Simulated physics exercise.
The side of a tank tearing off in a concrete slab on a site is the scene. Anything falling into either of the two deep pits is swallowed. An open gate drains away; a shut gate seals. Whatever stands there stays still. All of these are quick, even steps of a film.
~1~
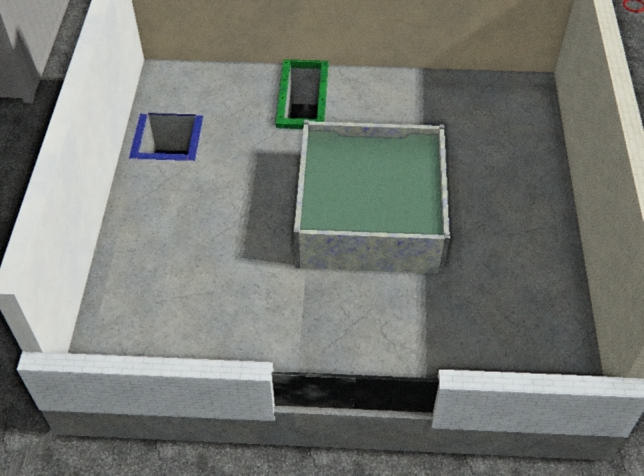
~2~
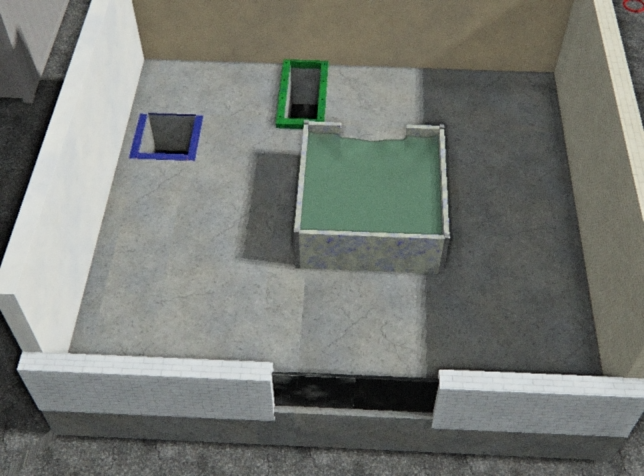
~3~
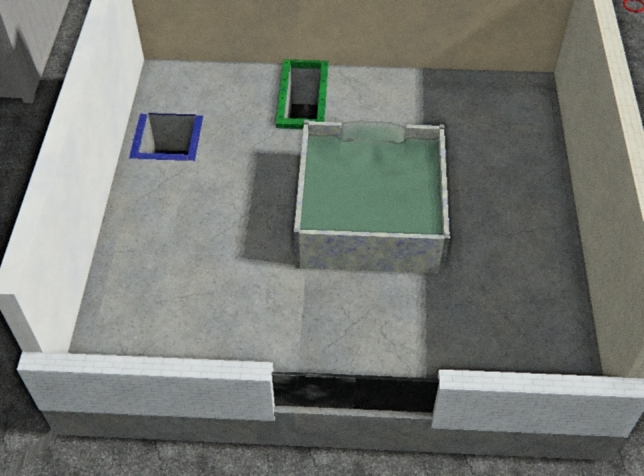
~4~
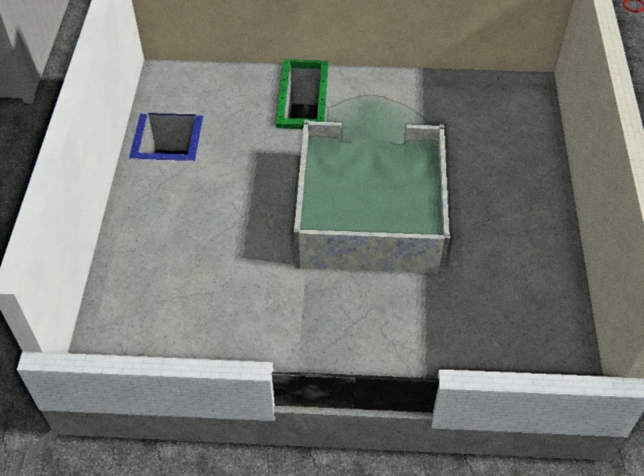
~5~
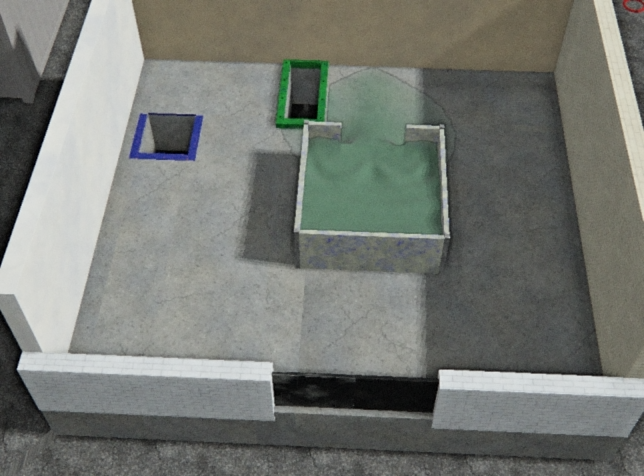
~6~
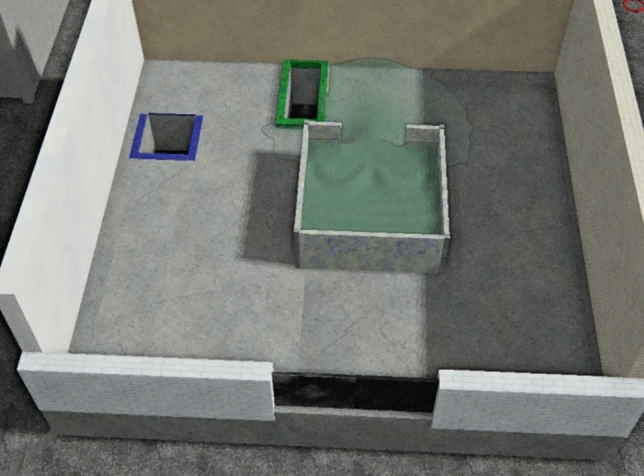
A square open tank of still green water stands near the middle of a grey concrete slab, seen from above at a fixed angle. Pale walls enclose the slab, with a gap at the front, a blue-edged opening at left and a green-edged one behind the tank's left side. The tank's far side opens, and water pours through, spreading backward and sideways in a thin sheet.
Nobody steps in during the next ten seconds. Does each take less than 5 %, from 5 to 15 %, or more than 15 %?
As I see it, the gate never reaches five per cent. The blue pit never reaches five per cent. The green pit clears fifteen per cent.
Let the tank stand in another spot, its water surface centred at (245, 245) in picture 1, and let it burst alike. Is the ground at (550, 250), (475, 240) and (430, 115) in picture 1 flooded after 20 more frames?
Taking them as they were asked, they come out bone dry, bone dry, soaked.
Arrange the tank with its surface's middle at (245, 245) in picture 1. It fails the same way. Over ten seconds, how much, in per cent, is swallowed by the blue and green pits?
Shares - blue: 30 in a hundred; green: 10 in a hundred.
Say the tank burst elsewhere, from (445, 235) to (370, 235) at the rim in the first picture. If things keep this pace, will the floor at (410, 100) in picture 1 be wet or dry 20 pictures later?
Short answer - puddle-free.
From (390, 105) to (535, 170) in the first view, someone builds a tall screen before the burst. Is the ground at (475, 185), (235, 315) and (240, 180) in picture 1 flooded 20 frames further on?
Running through them in order, the first comes out taken by the flood, the second free from flooding and the last free from flooding.
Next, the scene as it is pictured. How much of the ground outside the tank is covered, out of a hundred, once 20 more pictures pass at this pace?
Estimate: Some 25 in a hundred.
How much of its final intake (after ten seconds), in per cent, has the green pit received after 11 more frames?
Roughly 40 per cent.
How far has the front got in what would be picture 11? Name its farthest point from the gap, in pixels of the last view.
Somewhere near (512, 78).
A moment on, water covers 15 % of the floor; the gate 0 %, the blue pit 0 %, the green pit 2 %.
Next, water covers 15 % of the floor; the gate 0 %, the blue pit 0 %, the green pit 7 %.
Then, water covers 25 % of the floor; the gate 0 %, the blue pit 1 %, the green pit 12 %.
Later, water covers 45 % of the floor; the gate 0 %, the blue pit 1 %, the green pit 17 %.
In the end, water covers 75 % of the floor; the gate 0 %, the blue pit 2 %, the green pit 17 %.
